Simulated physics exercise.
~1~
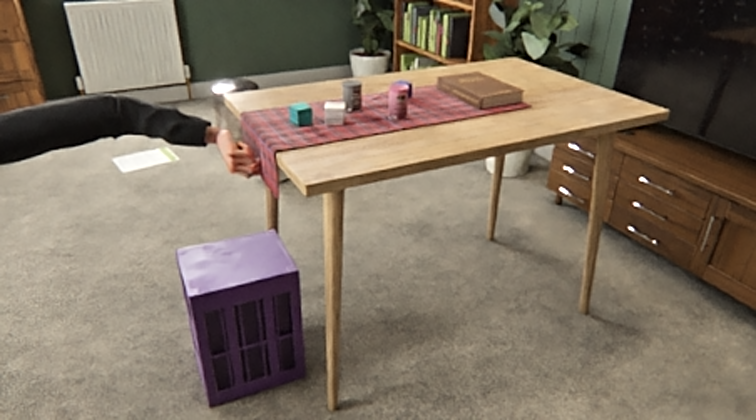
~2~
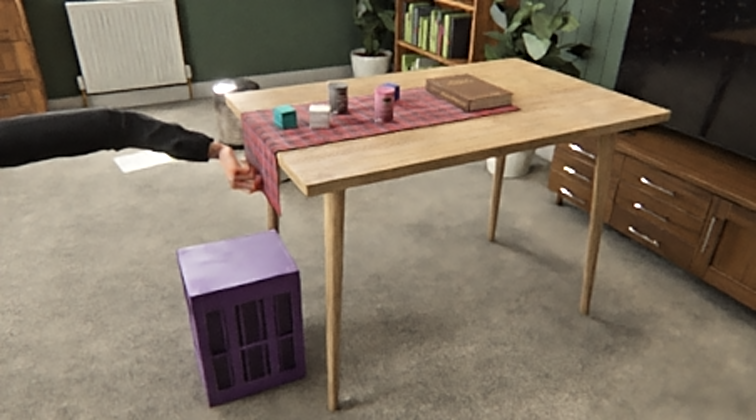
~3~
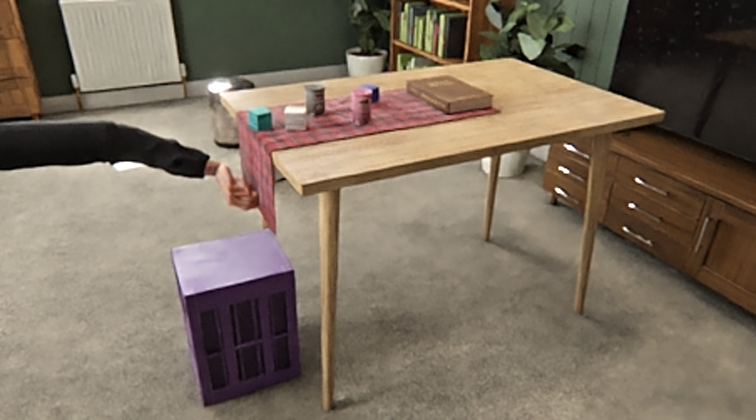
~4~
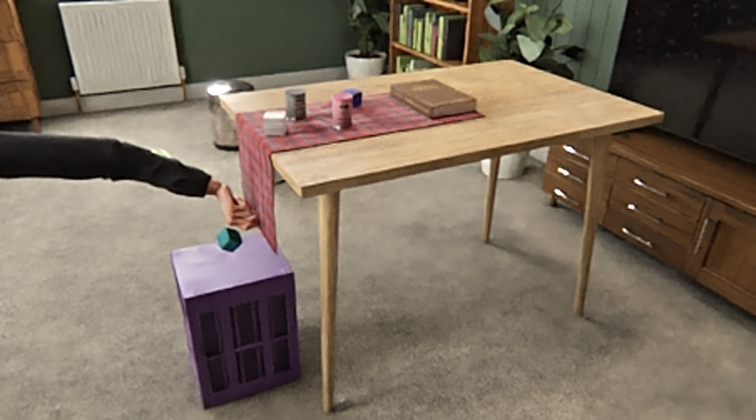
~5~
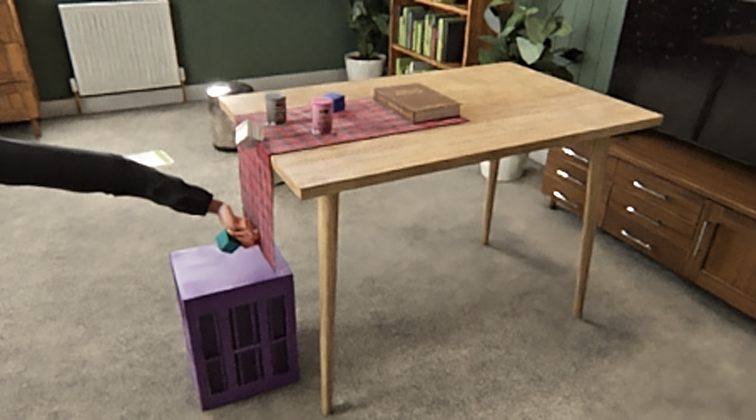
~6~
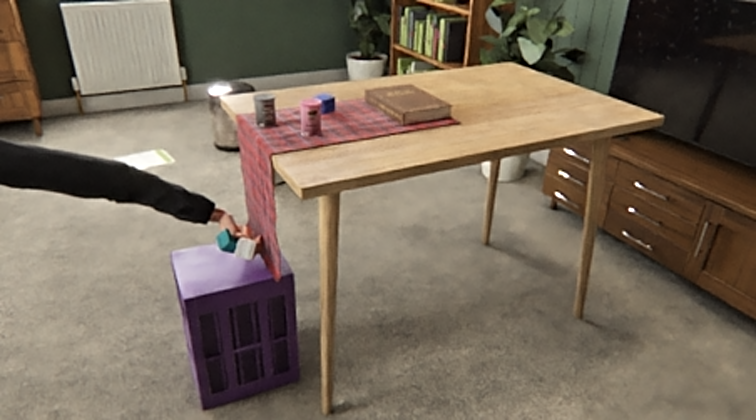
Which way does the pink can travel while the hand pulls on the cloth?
The pink can moves to the left, riding along on the red runner toward the end of the table where the hand is pulling.
